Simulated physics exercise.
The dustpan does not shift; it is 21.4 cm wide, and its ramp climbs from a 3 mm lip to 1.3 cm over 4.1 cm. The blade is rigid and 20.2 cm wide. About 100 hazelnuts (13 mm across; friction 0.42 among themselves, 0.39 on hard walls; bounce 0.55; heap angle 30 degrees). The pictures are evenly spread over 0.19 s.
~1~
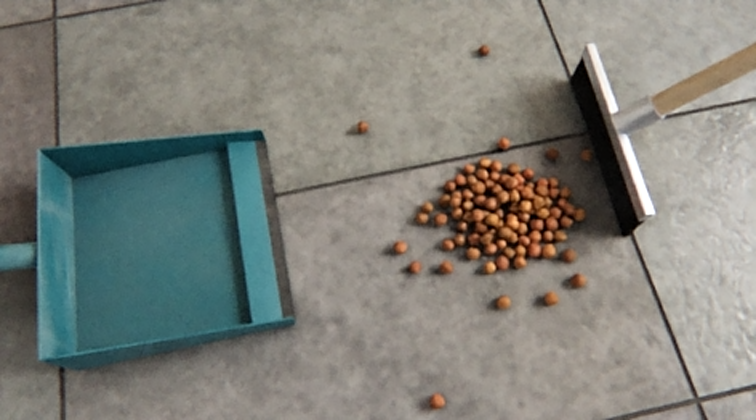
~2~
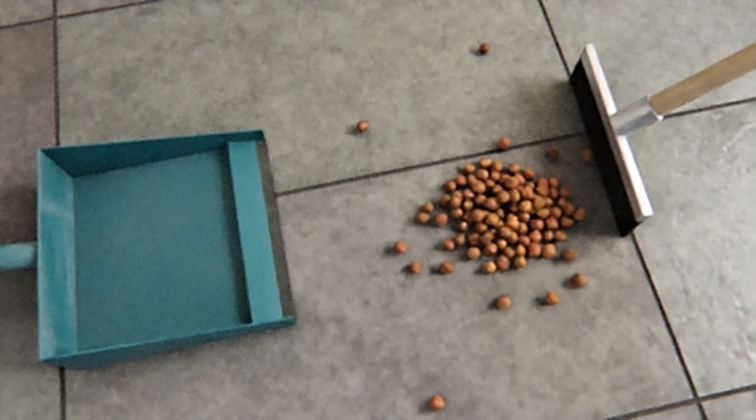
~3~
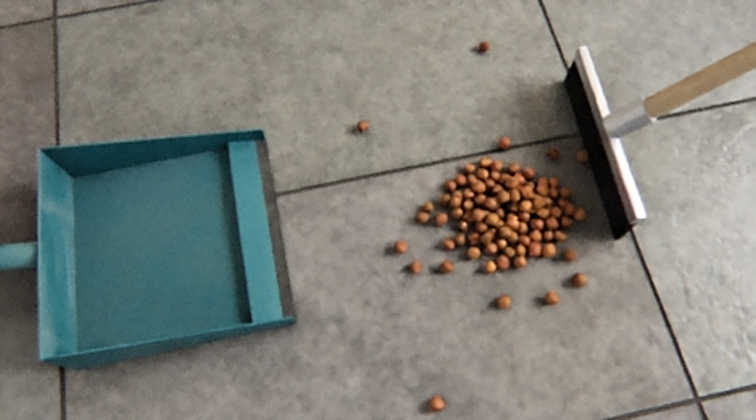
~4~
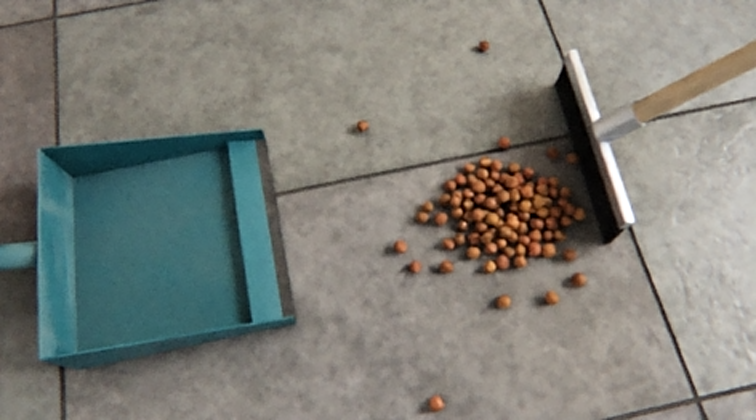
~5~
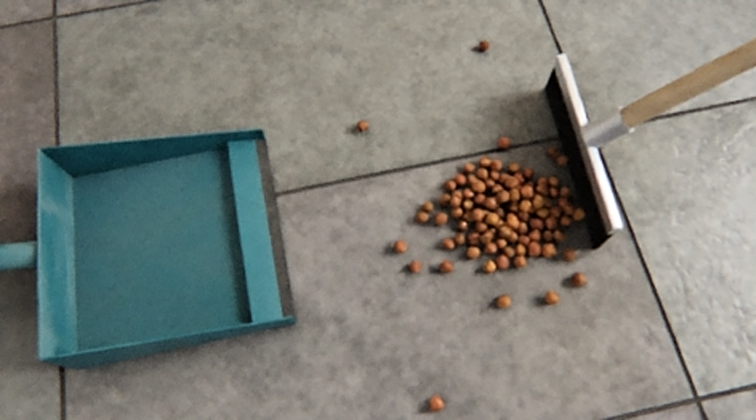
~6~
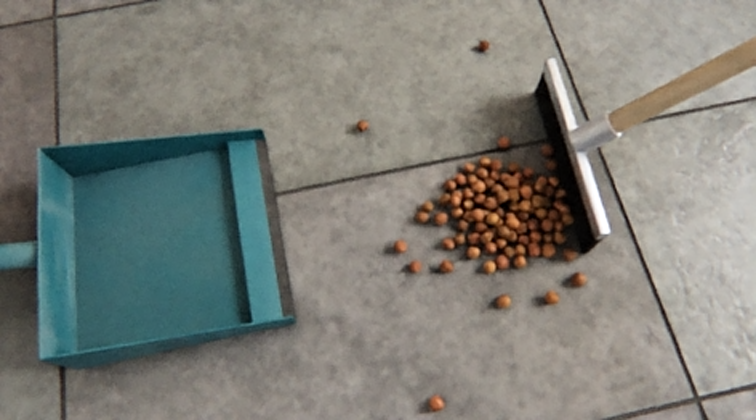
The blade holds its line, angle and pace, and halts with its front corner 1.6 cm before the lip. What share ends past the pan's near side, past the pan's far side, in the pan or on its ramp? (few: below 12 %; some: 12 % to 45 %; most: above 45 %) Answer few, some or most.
Past the pan's near side: Some; past the pan's far side: Few; in the pan or on its ramp: Some.
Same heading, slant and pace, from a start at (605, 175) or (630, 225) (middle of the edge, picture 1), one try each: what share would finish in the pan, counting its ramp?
Some 25 and 5 per cent.
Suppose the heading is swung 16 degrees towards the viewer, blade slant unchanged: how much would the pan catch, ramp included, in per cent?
It would be near 5 per cent.
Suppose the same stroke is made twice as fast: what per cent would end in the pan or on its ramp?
In that case some 30 per cent.
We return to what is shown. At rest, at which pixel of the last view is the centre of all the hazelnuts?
Around (284, 261).
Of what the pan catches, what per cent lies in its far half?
Some 30 per cent.
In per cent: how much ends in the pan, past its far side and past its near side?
Near side 30, far side 0, pan 25.
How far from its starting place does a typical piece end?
About 24 cm.
Then, 0.40 s after the last picture, middle of the blade 17 cm from the lip; 0 % over the lip, far side 0 %, near side 15 %.
Then, 0.66 s after the last picture, middle of the blade 8 cm from the lip; 0 % over the lip, far side 0 %, near side 25 %.
Then, 1.03 s after the last picture, middle of the blade 2 cm from the lip; 25 % over the lip, far side 0 %, near side 30 %.
In the end, near side 30 %, far side 0 %, pan 25 %, in front of the lip or behind the blade 40 %.
